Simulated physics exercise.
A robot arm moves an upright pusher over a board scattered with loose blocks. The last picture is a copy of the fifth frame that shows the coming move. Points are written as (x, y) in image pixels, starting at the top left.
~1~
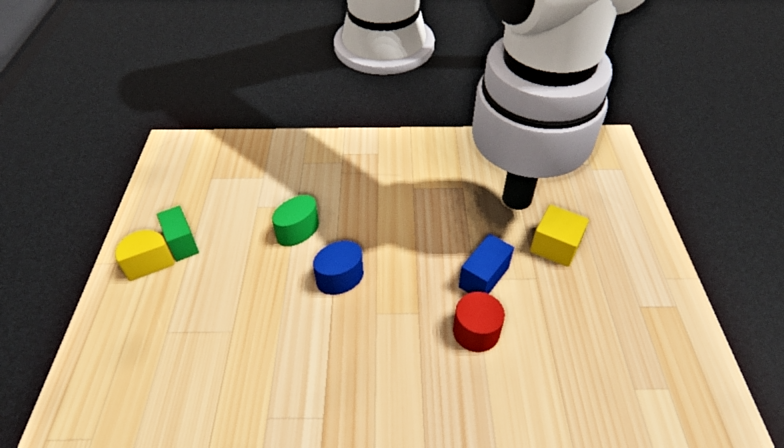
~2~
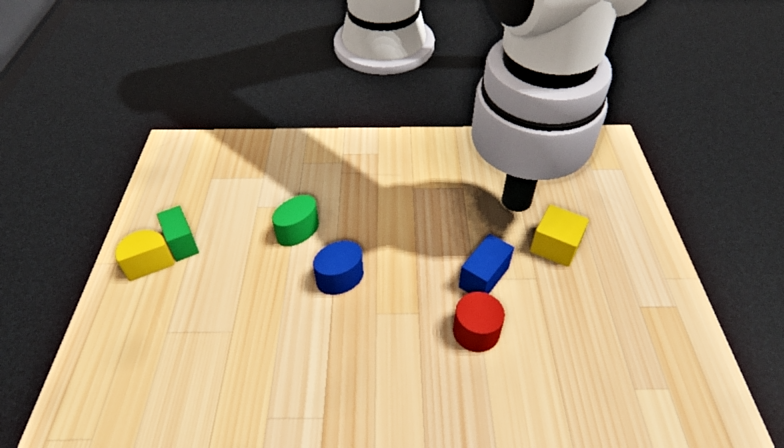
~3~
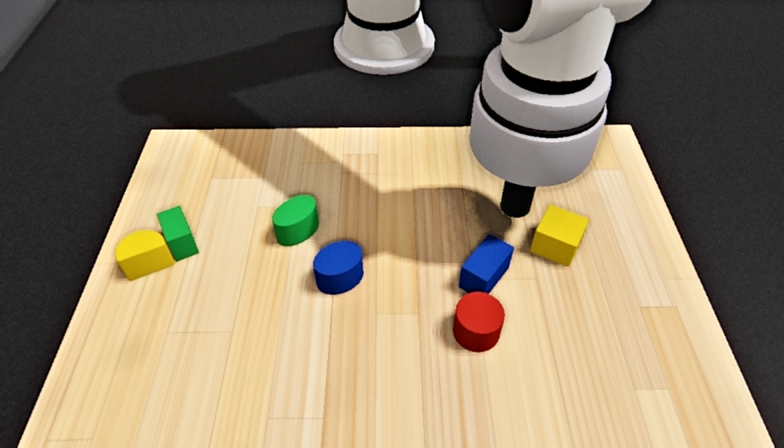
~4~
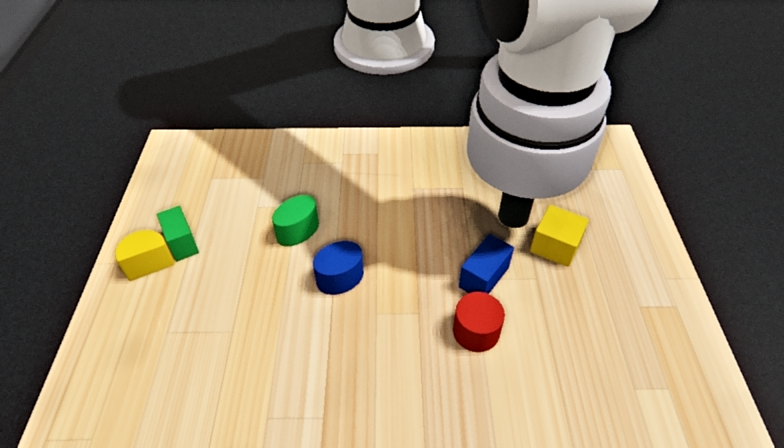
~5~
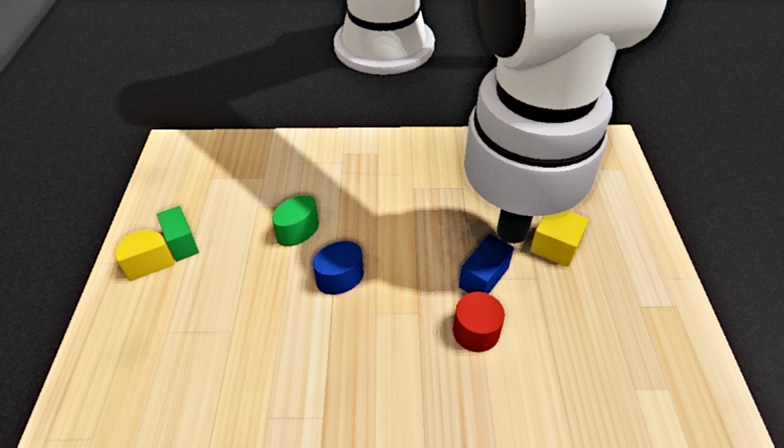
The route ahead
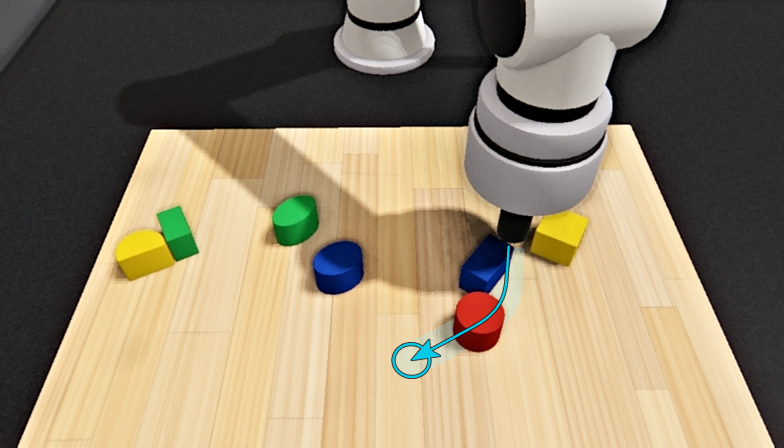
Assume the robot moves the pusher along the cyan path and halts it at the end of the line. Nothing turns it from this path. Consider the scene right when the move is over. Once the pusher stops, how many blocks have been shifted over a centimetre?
Two blocks move more than 1 cm.
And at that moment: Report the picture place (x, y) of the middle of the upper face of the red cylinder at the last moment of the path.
I think it will end close to (417, 383).
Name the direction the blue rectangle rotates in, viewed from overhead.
I'd predict that, seen from above, the blue rectangle rotates clockwise.
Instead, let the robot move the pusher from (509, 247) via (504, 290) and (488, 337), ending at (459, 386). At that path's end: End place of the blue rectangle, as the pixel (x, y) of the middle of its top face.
It should be at (454, 288) by then.
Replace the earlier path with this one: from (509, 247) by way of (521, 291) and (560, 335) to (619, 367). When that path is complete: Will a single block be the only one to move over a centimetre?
That would be a yes.
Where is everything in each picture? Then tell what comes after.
Lower end of the pusher at (517, 199), tops of blocks, red cylinder at (480, 312), blue rectangle at (488, 256), yellow four-sided block at (563, 224), in the first frame.
Pusher at (516, 201), blocks as before, in the second frame.
Pusher at (515, 207), blocks as before, in the third frame.
Pusher at (513, 217), blocks as before, in the fourth frame.
Pusher at (512, 232), red cylinder at (480, 312), blue rectangle at (488, 256), yellow four-sided block at (563, 224), in the fifth frame.
The drawn path runs from (509, 247) over (504, 293) and (466, 331) to (411, 360).
The first path, step by step. One third of the way, pusher at (507, 280); red cylinder at (478, 316); blue rectangle at (465, 282), turned 45° clockwise.
Two thirds of the way, pusher at (469, 317); red cylinder at (449, 344); blue rectangle at (429, 289), turned 95° clockwise.
At the end, pusher at (412, 347); red cylinder at (417, 383); blue rectangle at (418, 290), turned 115° clockwise; yellow four-sided block not moved.
